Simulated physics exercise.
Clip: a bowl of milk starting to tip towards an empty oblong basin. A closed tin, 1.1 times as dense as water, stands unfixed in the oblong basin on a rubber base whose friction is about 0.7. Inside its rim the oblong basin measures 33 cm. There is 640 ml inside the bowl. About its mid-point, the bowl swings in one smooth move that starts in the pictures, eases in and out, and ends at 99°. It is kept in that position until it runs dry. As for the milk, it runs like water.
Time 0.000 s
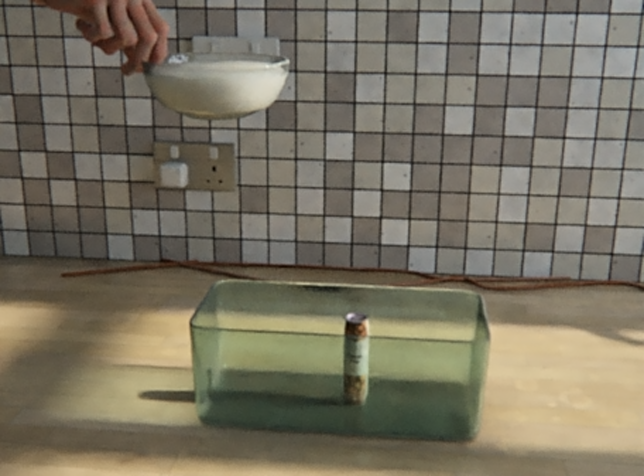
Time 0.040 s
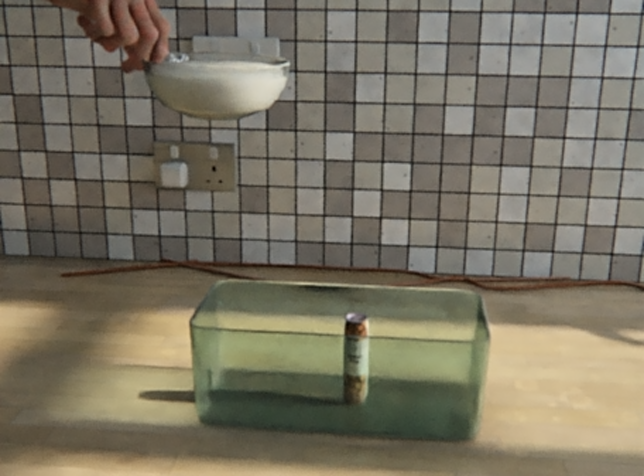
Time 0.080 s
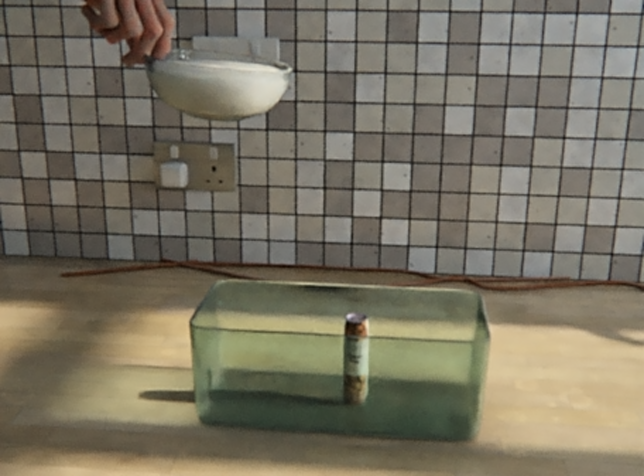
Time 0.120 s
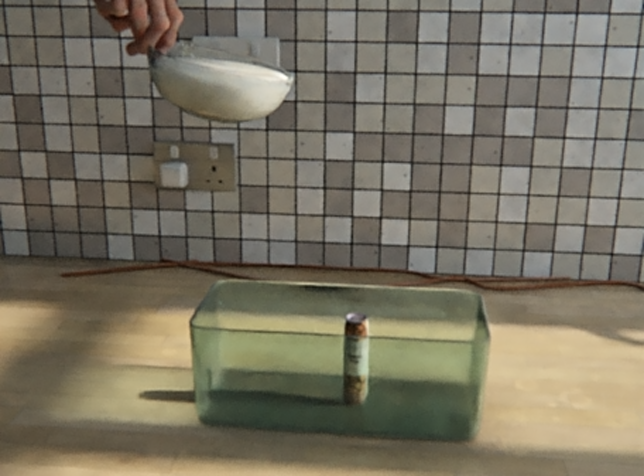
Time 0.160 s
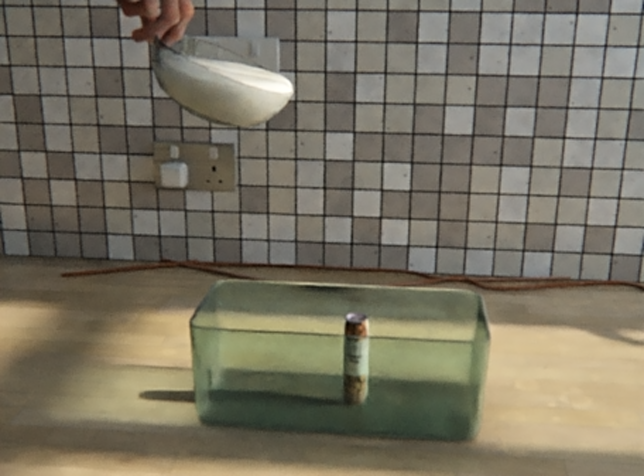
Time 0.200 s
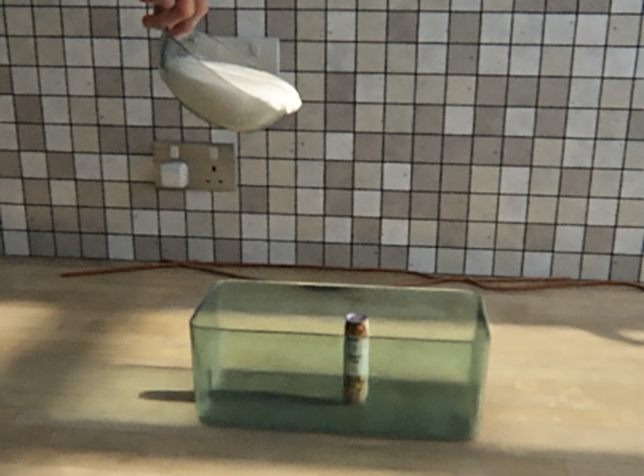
The video shows a hand holding a glass bowl of white liquid above a greenish, clear oblong basin with a small upright tin inside, then tilting the bowl steadily to the right until the liquid reaches its lowered rim.
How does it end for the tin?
The tin stays on its feet.
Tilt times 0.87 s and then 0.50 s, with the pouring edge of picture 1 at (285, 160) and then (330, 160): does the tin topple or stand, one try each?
Try 1: Still standing; try 2: Still standing.
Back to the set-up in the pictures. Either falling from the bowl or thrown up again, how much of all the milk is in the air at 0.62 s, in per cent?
Near 5 in a hundred.
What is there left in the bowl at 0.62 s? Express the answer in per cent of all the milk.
About 0 per cent.
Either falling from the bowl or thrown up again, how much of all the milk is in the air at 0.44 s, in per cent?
Roughly 82 %.
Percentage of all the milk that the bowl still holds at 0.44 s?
Close to 5 in a hundred.
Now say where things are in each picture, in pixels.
In the first frame, it leans 0°; its right rim is at (287, 63); the milk meets the walls at (151, 67) and (286, 70); the oblong basin's rim runs from (203, 303) to (485, 317); the tin's top is at (357, 322).
In the second frame, it leans 2°; its right rim is at (288, 65); the milk meets the walls at (152, 66) and (285, 71).
In the third frame, it leans 6°; its right rim is at (289, 71); the milk meets the walls at (153, 63) and (287, 74).
In the fourth frame, it leans 13°; its right rim is at (291, 81); the milk meets the walls at (157, 60) and (288, 78).
In the fifth frame, it leans 23°; its right rim is at (291, 94); the milk meets the walls at (160, 58) and (289, 85); 2 per cent is over the edge.
In the sixth frame, it leans 34°; its right rim is at (288, 108); the milk meets the walls at (166, 60) and (268, 86); 9 per cent is over the edge.
After 0.44 s the tilt is 96° and 5 per cent is still to pour; the tin stands where it began.
After 0.62 s the tilt is 99° and 0 per cent is still to pour; the tin stands where it began.
After 0.80 s the tilt is 99° and 0 per cent is still to pour; the tin stands 1 cm from where it began.
After 1.00 s the tilt is 99° and 0 per cent is still to pour; the tin leans 5°.
In the end the tin stands 1 cm from where it began.
